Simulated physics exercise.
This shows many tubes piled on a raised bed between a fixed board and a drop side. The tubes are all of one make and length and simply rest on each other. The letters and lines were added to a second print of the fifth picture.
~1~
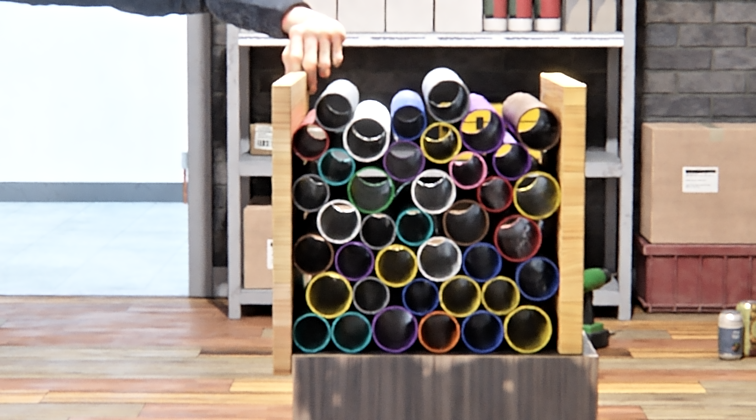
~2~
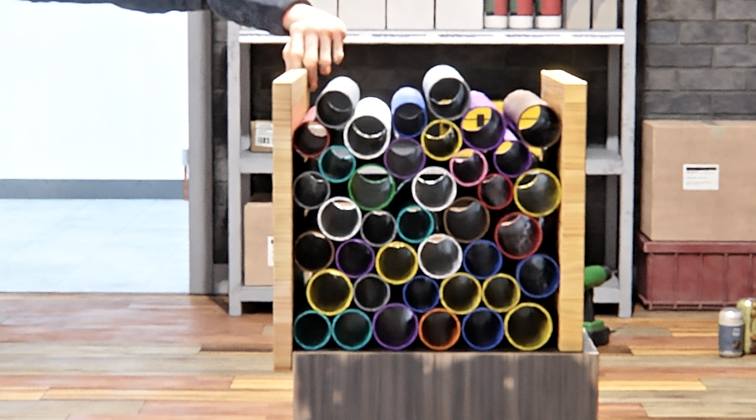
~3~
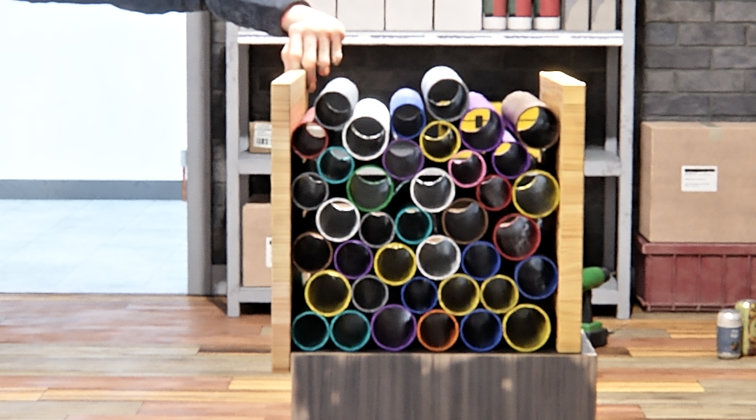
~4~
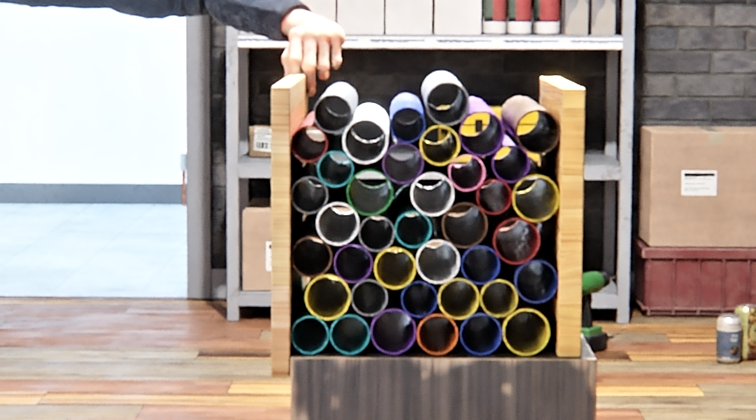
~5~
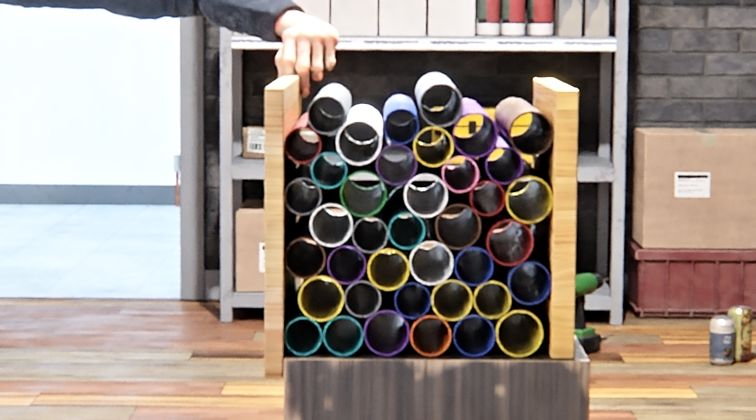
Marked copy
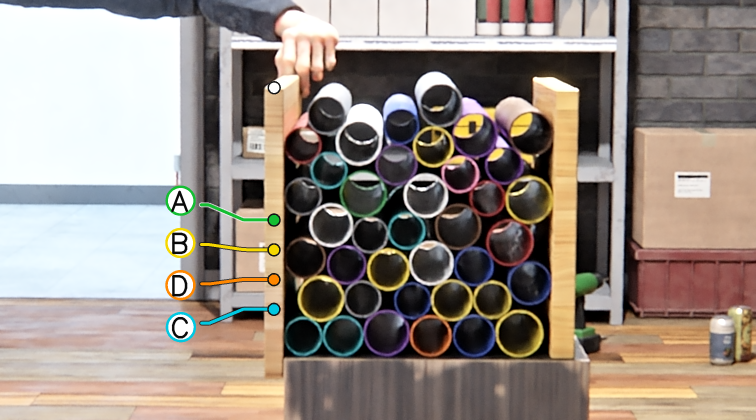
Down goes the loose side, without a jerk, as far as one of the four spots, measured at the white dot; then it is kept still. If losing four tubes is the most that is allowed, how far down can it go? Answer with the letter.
The lowest mark that will do is A.
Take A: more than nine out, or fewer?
It loses fewer than nine.
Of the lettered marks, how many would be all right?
One of them.
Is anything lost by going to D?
Yes.
On the marked copy, A at (274, 220); B at (274, 250); C at (274, 309); D at (274, 280); the white dot at (274, 88).
Following A. Soon after the start, top of the board (284, 150).
Later, top of the board (284, 218).
In the end, top of the board (284, 219), two out over the board.
As for the rest, B five out over the board; C more than four out over the board; D five out over the board.
